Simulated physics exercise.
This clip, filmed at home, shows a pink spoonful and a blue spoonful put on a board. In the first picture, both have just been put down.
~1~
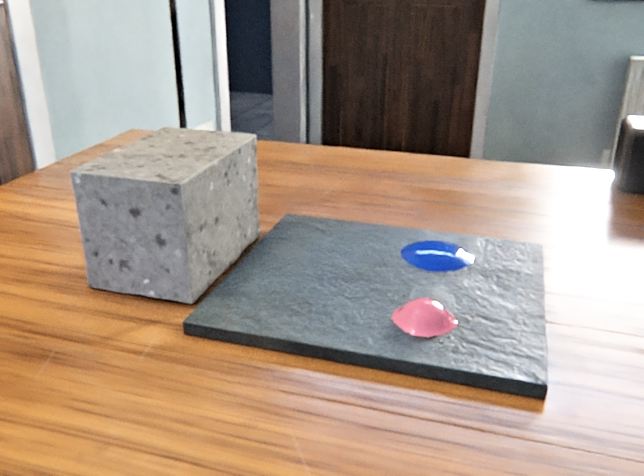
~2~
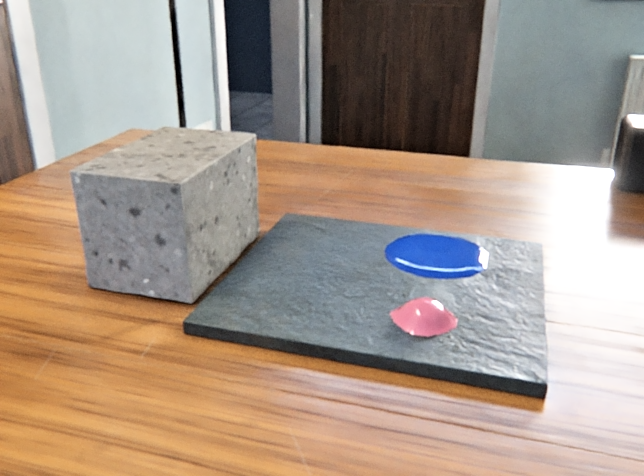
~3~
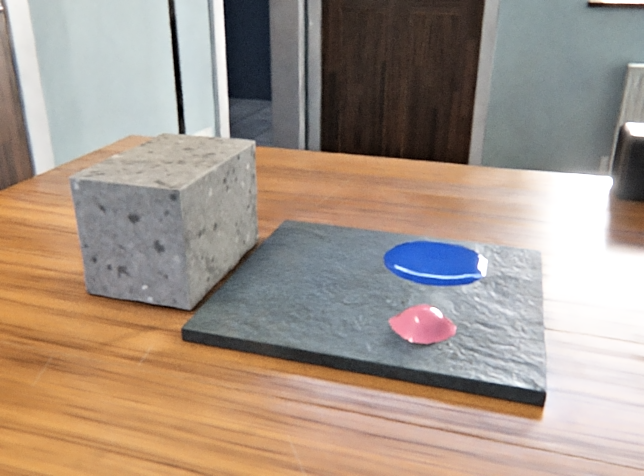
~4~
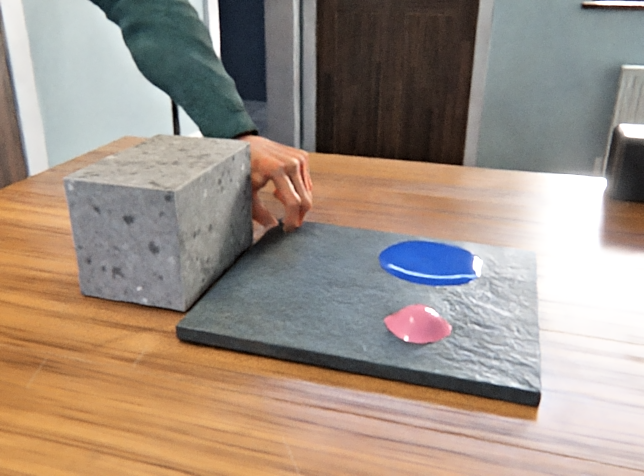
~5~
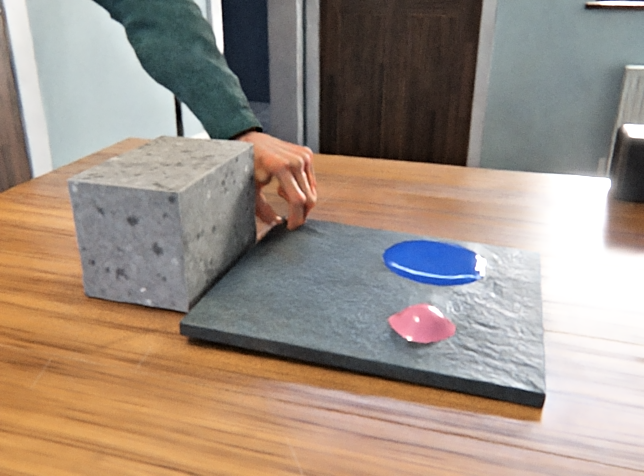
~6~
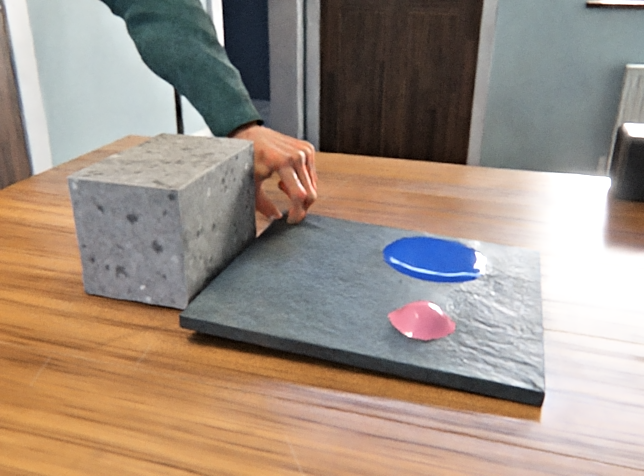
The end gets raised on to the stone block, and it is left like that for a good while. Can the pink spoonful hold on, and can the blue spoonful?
Pink spoonful stays put, blue spoonful slips off.
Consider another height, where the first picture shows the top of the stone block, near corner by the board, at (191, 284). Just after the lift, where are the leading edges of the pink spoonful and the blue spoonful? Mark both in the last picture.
In the last picture, I'd say around (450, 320) for the first and around (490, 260) for the other.
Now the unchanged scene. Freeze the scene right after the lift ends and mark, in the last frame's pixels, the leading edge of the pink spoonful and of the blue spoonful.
In the last picture, the first is near (473, 298) and the second near (545, 275).
Shortly, slope about 27°; the pink spoonful has not moved; the blue spoonful is dripping off the low end.
Then, the pink spoonful has not moved; the blue spoonful is dripping off the low end.
At the finish, slope about 27°; the pink spoonful has not moved; the blue spoonful is dripping off the low end.
